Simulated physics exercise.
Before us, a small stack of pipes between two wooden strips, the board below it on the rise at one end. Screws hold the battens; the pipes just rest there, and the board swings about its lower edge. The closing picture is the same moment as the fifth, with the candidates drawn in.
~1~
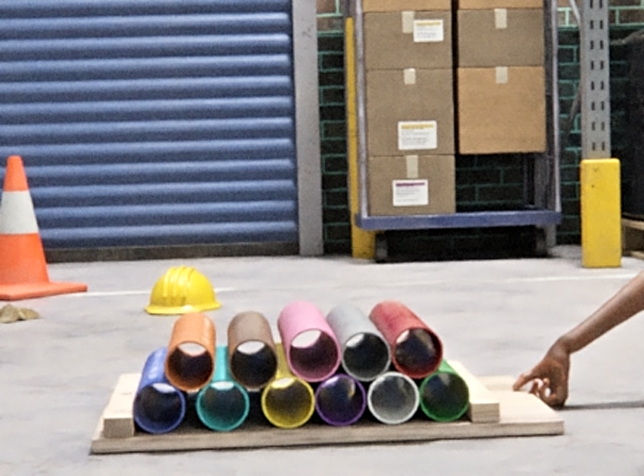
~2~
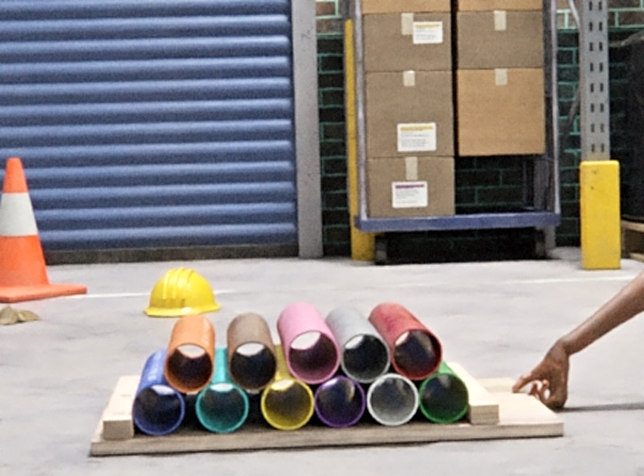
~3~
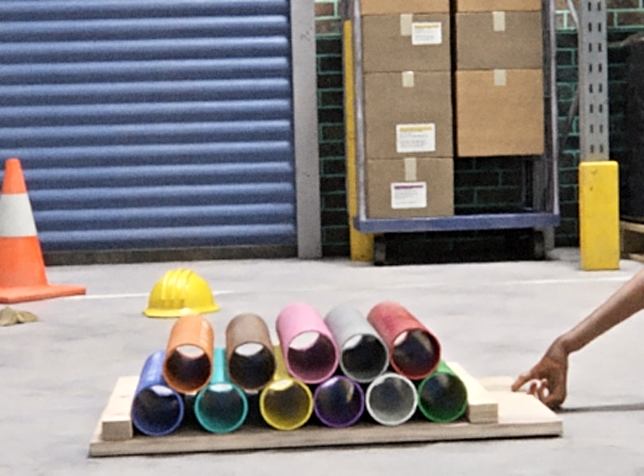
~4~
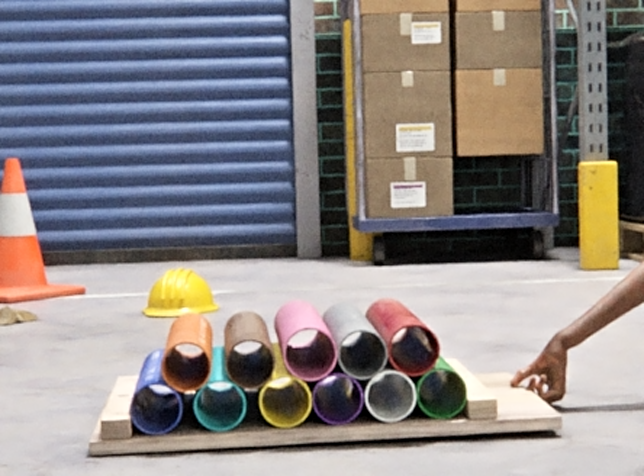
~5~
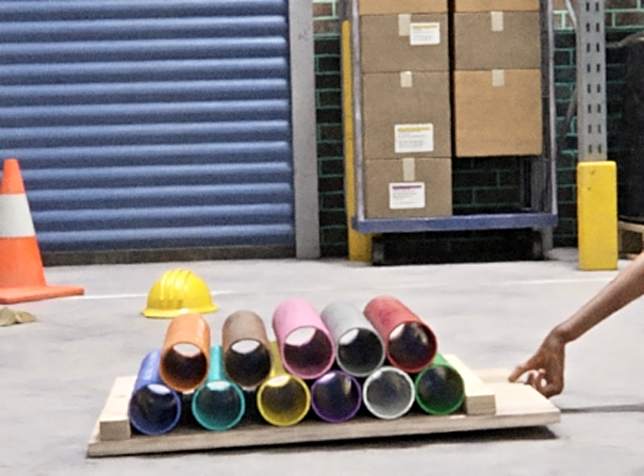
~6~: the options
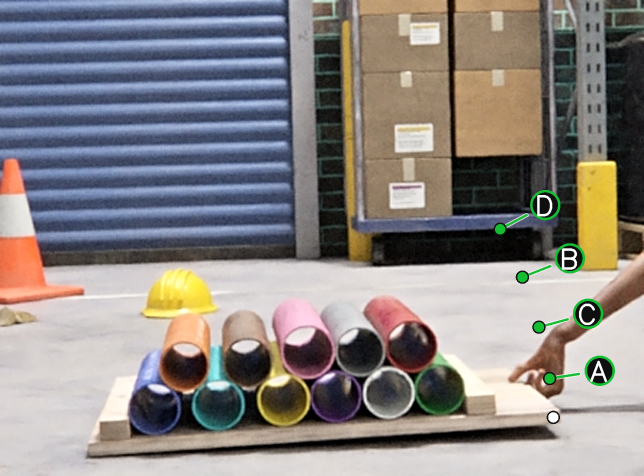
Hand at right slightly raising one end of a wooden board holding colourful stacked pipes on a warehouse floor.
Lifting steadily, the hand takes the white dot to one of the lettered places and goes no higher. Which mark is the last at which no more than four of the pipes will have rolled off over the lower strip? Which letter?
The last mark within the limit is D.
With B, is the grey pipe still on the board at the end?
Yes.
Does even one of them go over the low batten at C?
No.
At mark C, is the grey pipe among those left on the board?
The grey pipe: Yes.
On the marked copy, A at (550, 379); B at (522, 277); C at (539, 327); D at (500, 229); the white dot at (553, 417).
Taking D. A third of the way, board at 16°.
Two thirds of the way, board at 26°.
When it is over, board at 26°, none over the low batten.
As for the rest, A none over the low batten; B none over the low batten; C none over the low batten.
